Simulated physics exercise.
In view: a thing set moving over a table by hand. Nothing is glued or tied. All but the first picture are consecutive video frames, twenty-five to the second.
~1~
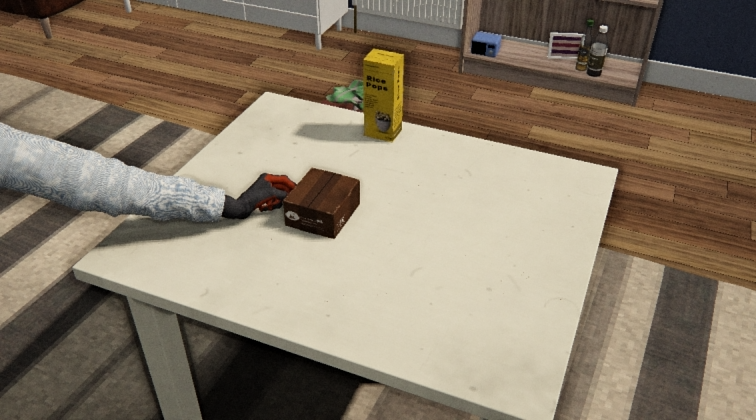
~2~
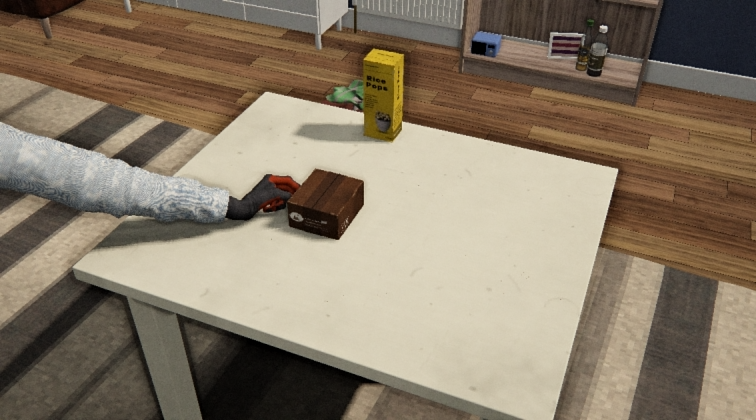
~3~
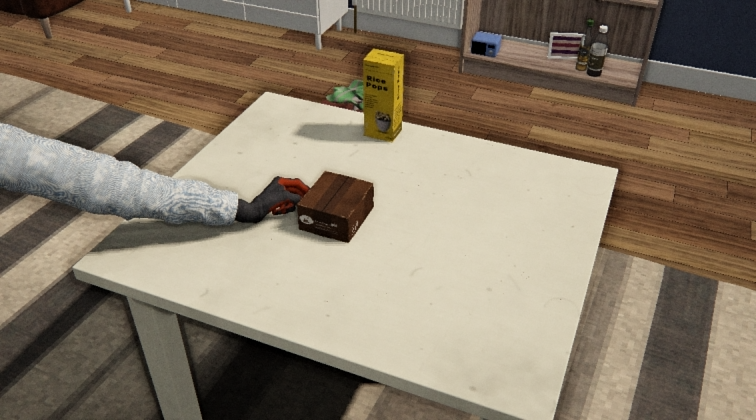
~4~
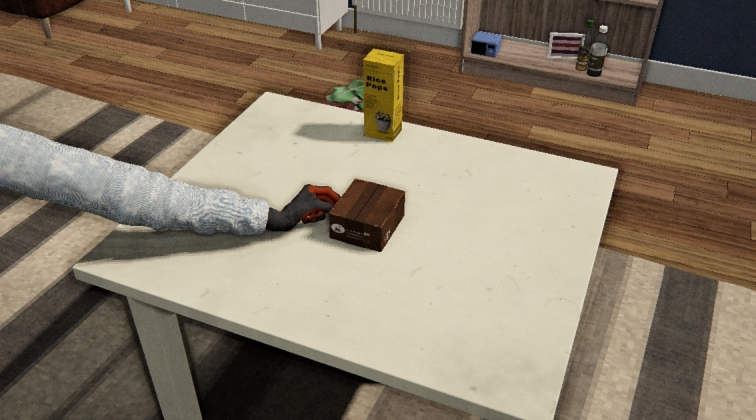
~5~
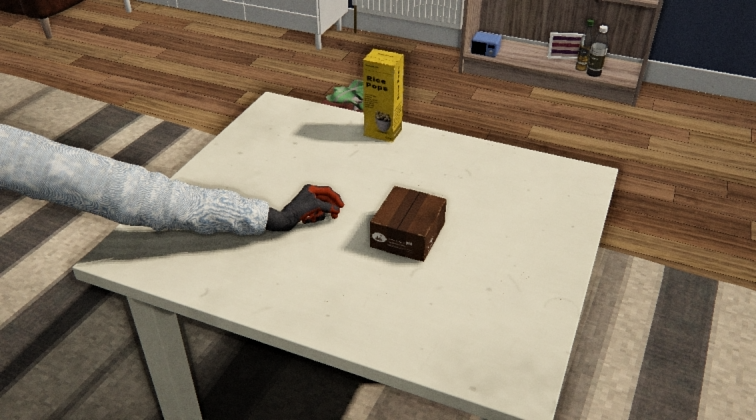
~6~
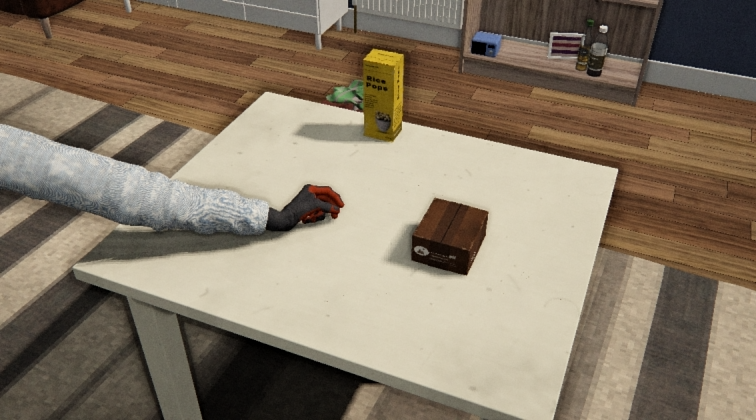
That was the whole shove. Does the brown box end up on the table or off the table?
The brown box falls off the table.
Then, 0.20 s past the last view, brown box now off the table.
Then, 0.40 s past the last view, things are still on the move.
Then, 0.60 s past the last view, as before.
Finally, off the table, brown box.
